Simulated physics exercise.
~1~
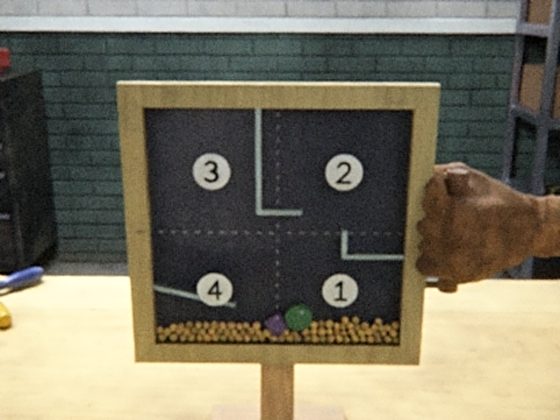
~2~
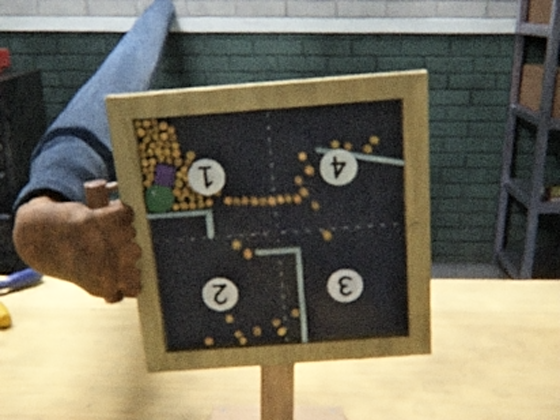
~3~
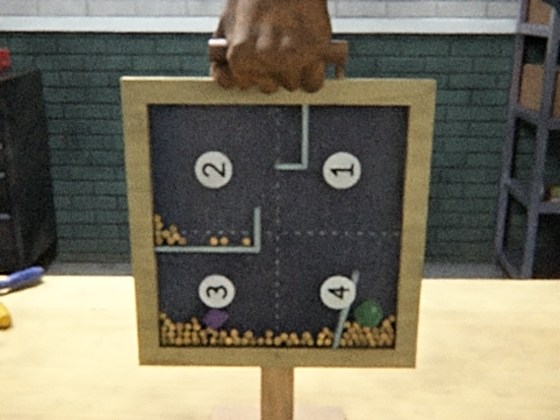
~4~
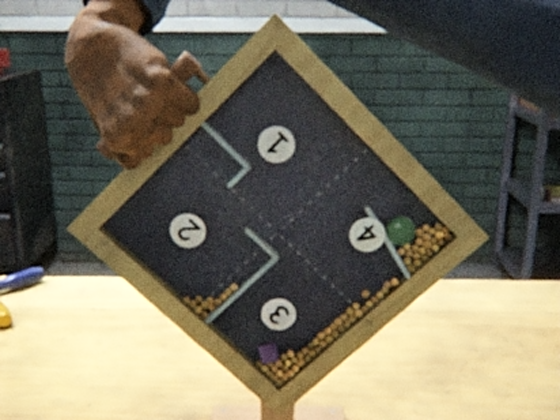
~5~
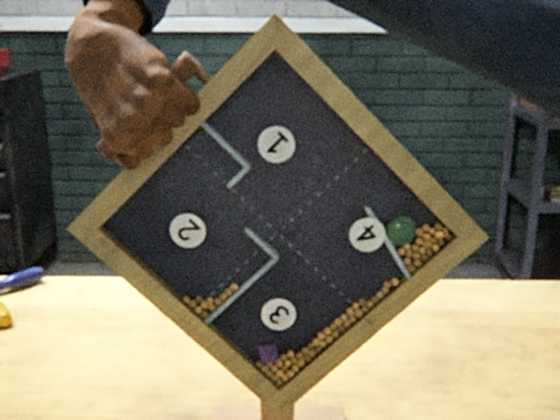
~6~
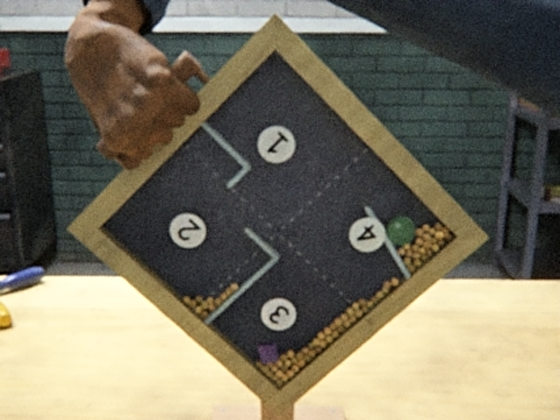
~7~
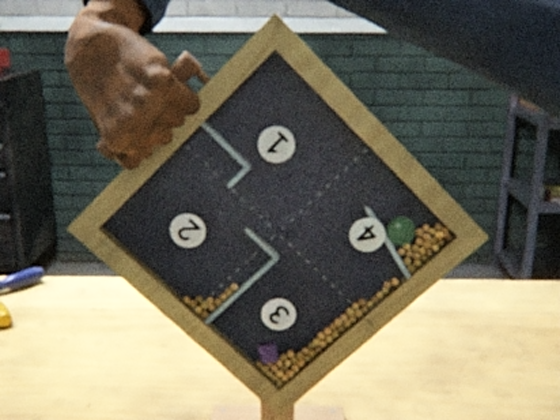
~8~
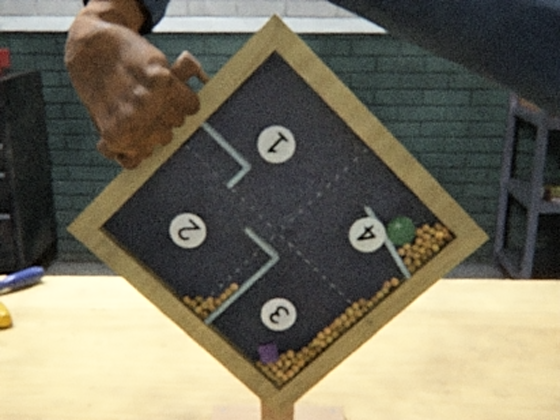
The video shows a hand turning a square, clear-faced case of chickpeas, spilling them between numbered quarters, then swinging it partway back. It stops tilted like a diamond, most chickpeas along the lower right side, with the purple block in quarter three and green disc in quarter four.
